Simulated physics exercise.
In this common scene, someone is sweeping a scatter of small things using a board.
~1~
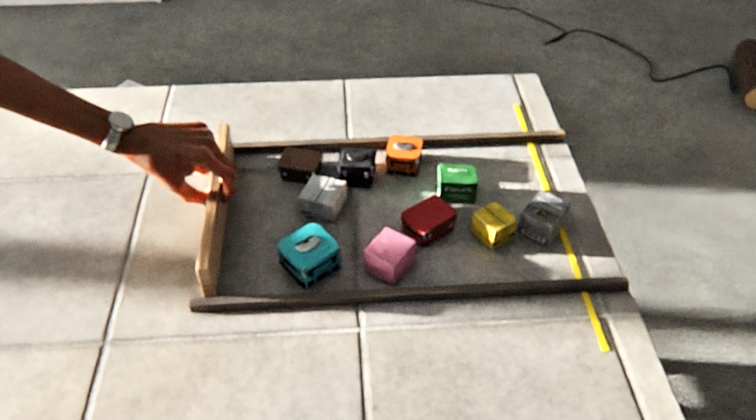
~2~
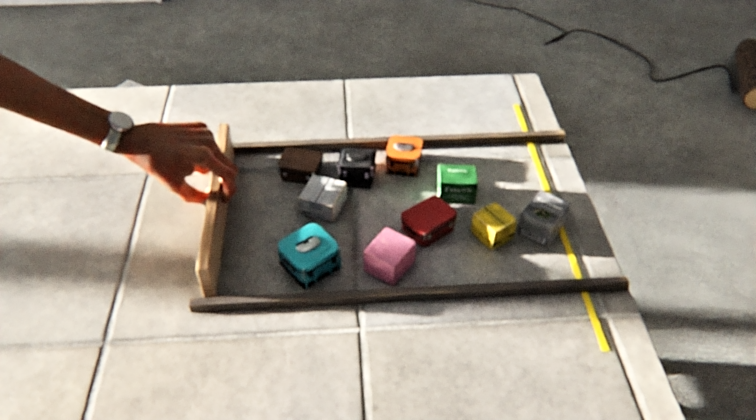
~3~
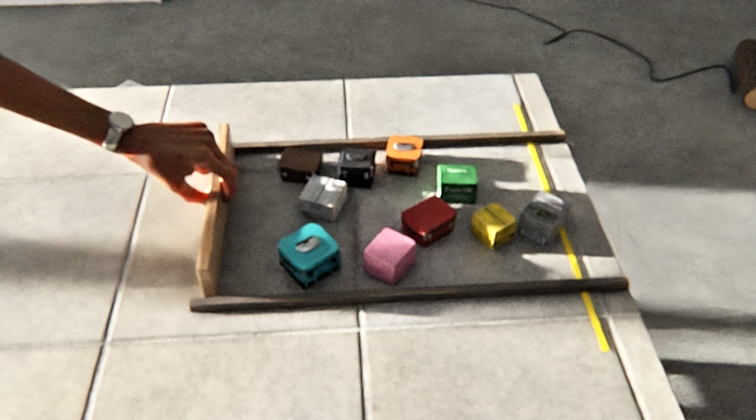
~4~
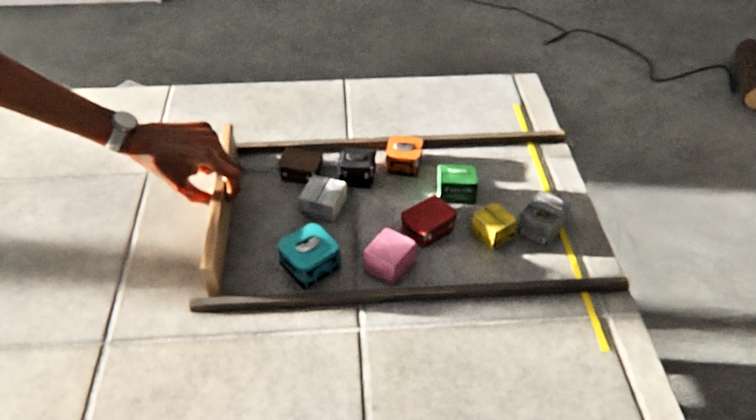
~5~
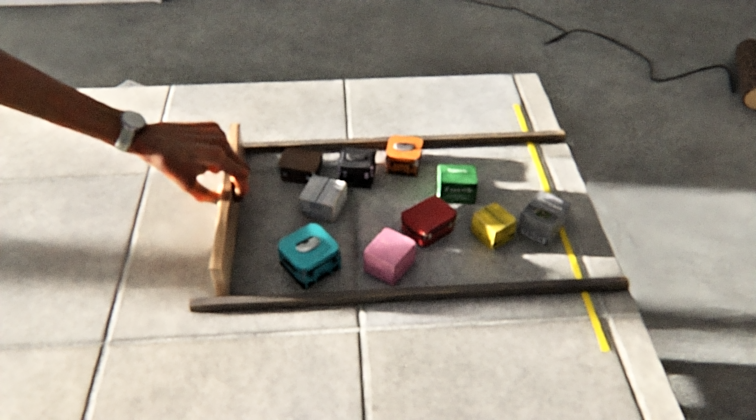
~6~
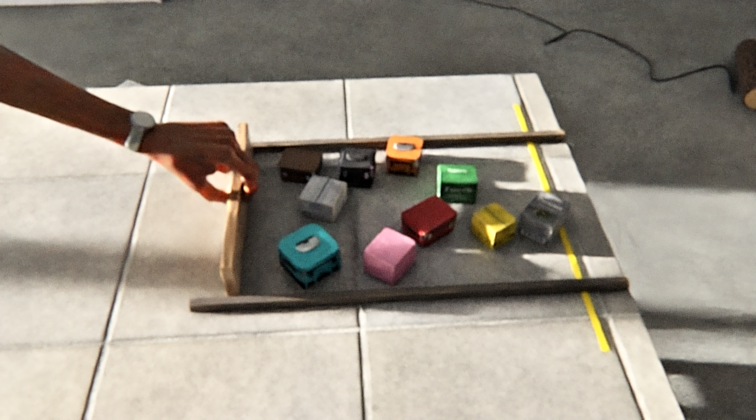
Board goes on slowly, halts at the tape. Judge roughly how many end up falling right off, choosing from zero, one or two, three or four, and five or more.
It is five or more.
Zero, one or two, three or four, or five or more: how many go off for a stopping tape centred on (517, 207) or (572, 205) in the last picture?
The first spot gives 1 or 2, the second gives five or more.
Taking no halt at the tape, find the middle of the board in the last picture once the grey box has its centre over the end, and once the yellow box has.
First it's close to (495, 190), next close to (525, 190).
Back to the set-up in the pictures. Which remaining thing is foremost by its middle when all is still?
Turquoise case.
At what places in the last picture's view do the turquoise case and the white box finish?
Near (599, 231) and (566, 183).
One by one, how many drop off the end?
That would be exactly 7.
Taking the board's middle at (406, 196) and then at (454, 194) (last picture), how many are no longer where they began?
Respectively 8 and 10.
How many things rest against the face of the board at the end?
At rest, 3 are in contact.
Early on, none off yet; grey box at rest near (544, 218); yellow box at rest near (494, 226); green box moving near (463, 186).
Finally, the number that fall off is five or more; lost, black case, pink block, orange case, red case, green box, yellow box and grey box.
